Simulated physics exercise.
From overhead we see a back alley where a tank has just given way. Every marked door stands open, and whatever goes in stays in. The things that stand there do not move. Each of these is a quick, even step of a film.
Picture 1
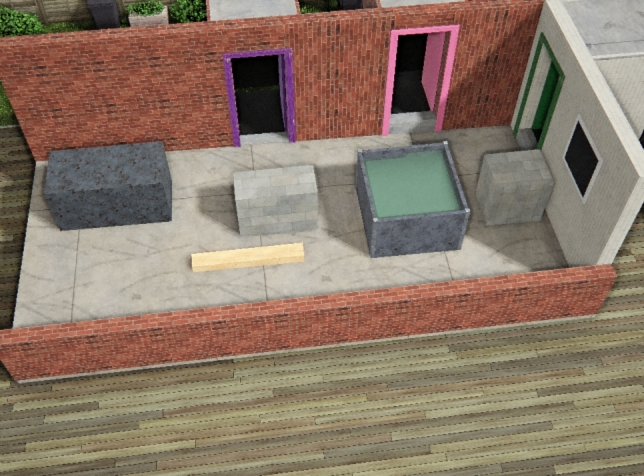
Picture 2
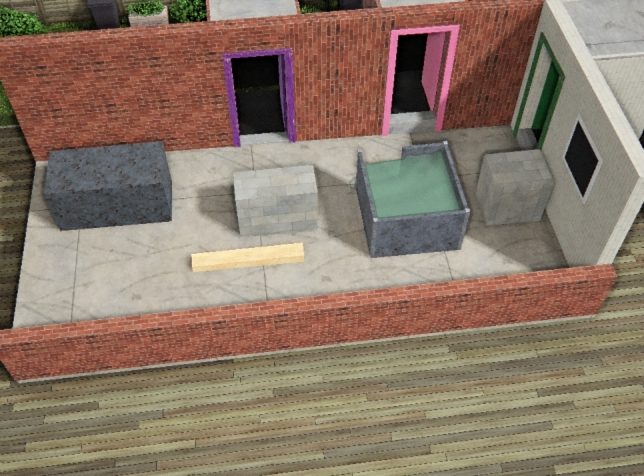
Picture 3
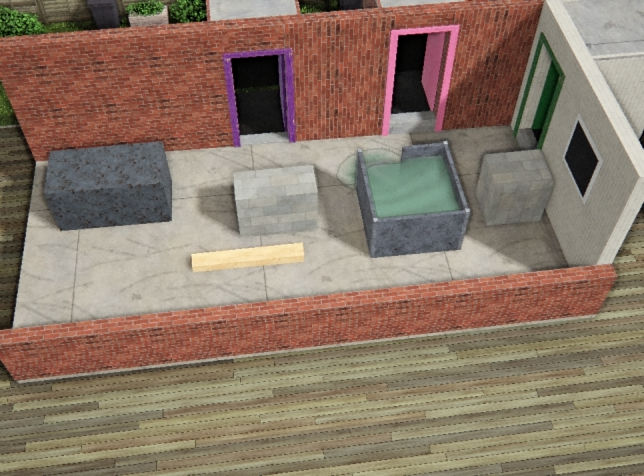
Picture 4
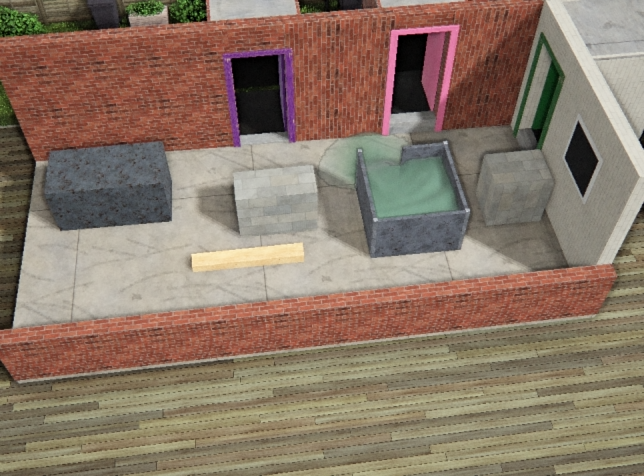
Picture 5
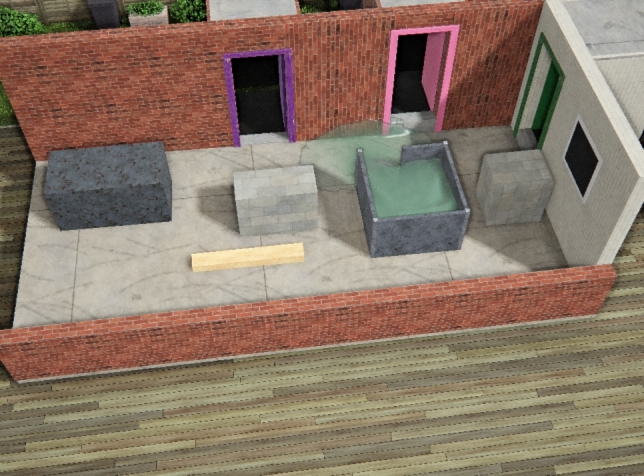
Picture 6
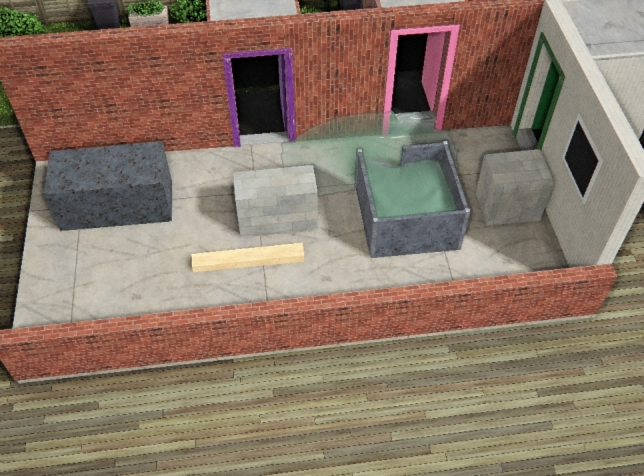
In a walled back alley, water pours from an open tank's far side and spreads out.
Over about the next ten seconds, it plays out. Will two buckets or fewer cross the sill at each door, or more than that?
At the green door, two or fewer; at the purple door, more than that; at the pink door, two or fewer.
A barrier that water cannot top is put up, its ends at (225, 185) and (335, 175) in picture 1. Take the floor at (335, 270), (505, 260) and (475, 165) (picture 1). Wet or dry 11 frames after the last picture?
Untouched, untouched, submerged.
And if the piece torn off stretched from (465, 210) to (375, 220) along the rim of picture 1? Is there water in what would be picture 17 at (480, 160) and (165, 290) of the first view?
Untouched, then soaked.
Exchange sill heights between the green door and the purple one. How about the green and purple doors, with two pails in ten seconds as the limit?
Green: Too much; purple: Not enough.
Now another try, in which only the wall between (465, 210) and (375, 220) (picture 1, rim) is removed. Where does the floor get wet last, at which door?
That's the purple one.
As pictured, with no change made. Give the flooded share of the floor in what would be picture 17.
Estimate: Near 35 %.
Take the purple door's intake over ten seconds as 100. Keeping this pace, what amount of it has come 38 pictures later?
Roughly 95 per cent.
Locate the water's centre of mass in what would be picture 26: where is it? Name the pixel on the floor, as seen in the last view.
Around (369, 192).
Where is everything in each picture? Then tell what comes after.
The open tank at (411, 184) is whole and still, in the first picture.
Water pours out on the open tank's far side and has run to (353, 187), in the second picture.
The front is at a hidden place, out from the gap on the open tank's far side, in the third picture.
The front is at (388, 136), out from the gap on the open tank's far side, in the fourth picture.
Water pours out on the open tank's far side and has run to (422, 133), in the fifth picture.
The front is at (286, 144), out from the gap on the open tank's far side, in the sixth picture.
A moment on, water covers 20 % of the floor; the green door not reached, the purple door under two buckets in, the pink door under two buckets in.
Next, water covers 35 % of the floor; the green door under two buckets in, the purple door over two buckets in, the pink door under two buckets in.
Then, water covers 50 % of the floor; the green door under two buckets in, the purple door over two buckets in, the pink door under two buckets in.
Later, water covers 70 % of the floor; the green door under two buckets in, the purple door over two buckets in, the pink door under two buckets in.
In the end, water covers 85 % of the floor; the green door under two buckets in, the purple door over two buckets in, the pink door under two buckets in.
